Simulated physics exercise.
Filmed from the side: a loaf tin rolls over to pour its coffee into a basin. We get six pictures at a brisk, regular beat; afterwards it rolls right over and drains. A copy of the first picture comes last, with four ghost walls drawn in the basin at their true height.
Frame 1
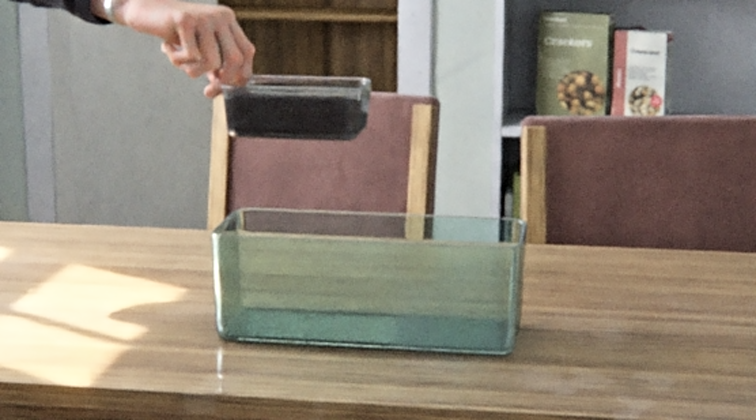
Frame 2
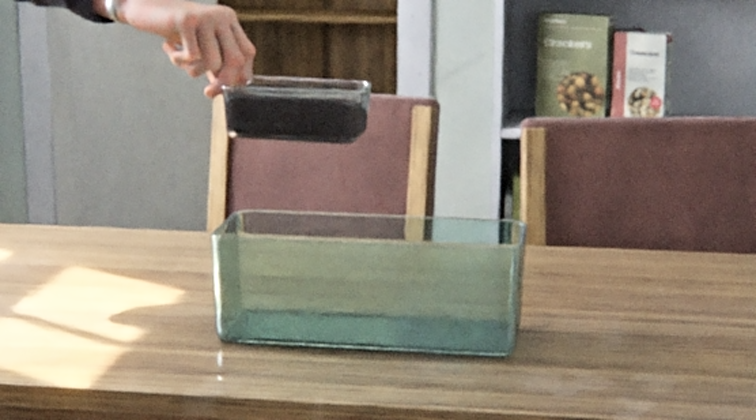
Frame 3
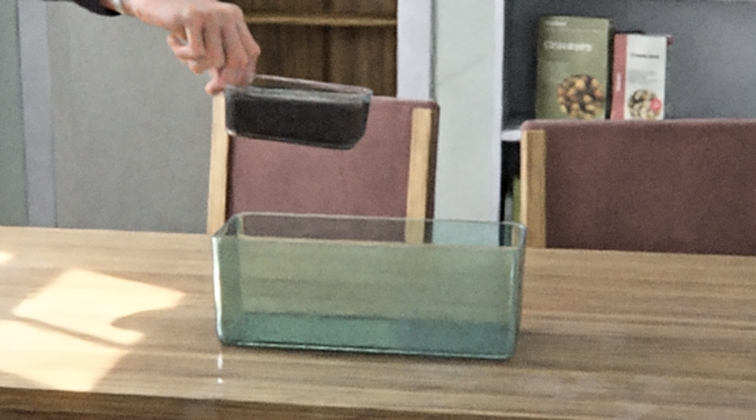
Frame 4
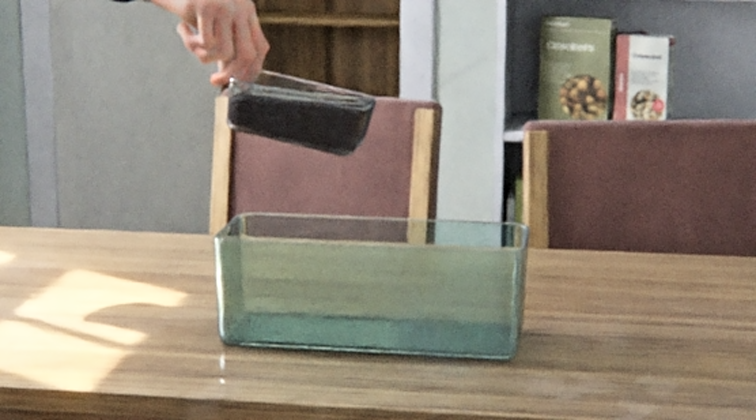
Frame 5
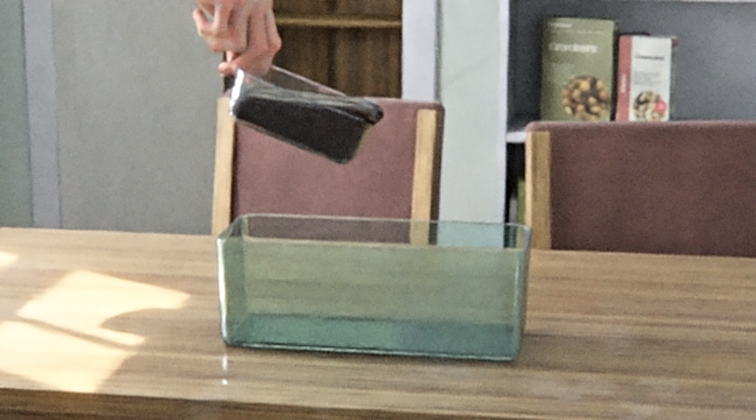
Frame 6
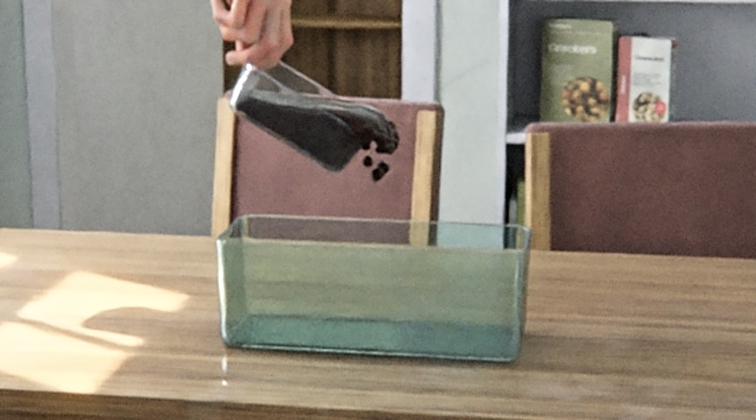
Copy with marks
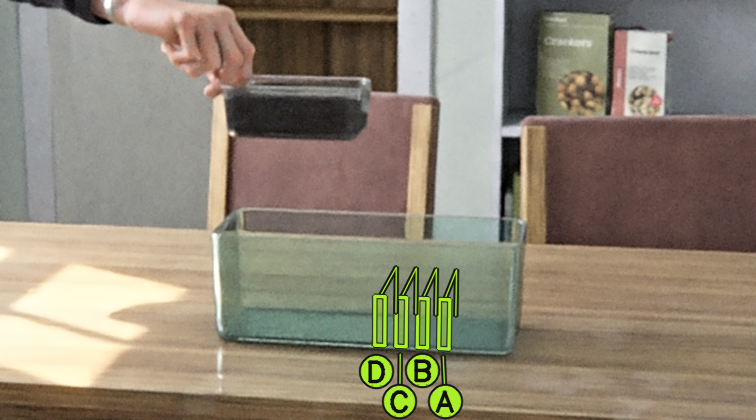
At the start, a hand holds a small clear container of dark contents nearly level above a greenish, see-through basin on a wooden table. The hand shifts right and gradually tilts the container down to the right, until dark clumps slide over its lip and drop through the air above the basin.
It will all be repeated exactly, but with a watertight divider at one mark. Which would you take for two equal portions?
The best position is B.
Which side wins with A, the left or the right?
The left side.
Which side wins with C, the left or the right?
The right side.
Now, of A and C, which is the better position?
C it is.
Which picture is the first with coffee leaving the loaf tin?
In picture 5.
On the marked copy, A at (443, 356); B at (421, 354); C at (400, 353); D at (378, 352).
With A, about 87 % ends left of the wall and 7 % right of it; 7 % is lost outside.
With B, about 50 % ends left of the wall and 45 % right of it; 5 % is lost outside.
With C, about 30 % ends left of the wall and 66 % right of it; 5 % is lost outside.
With D, about 19 % ends left of the wall and 76 % right of it; 5 % is lost outside.
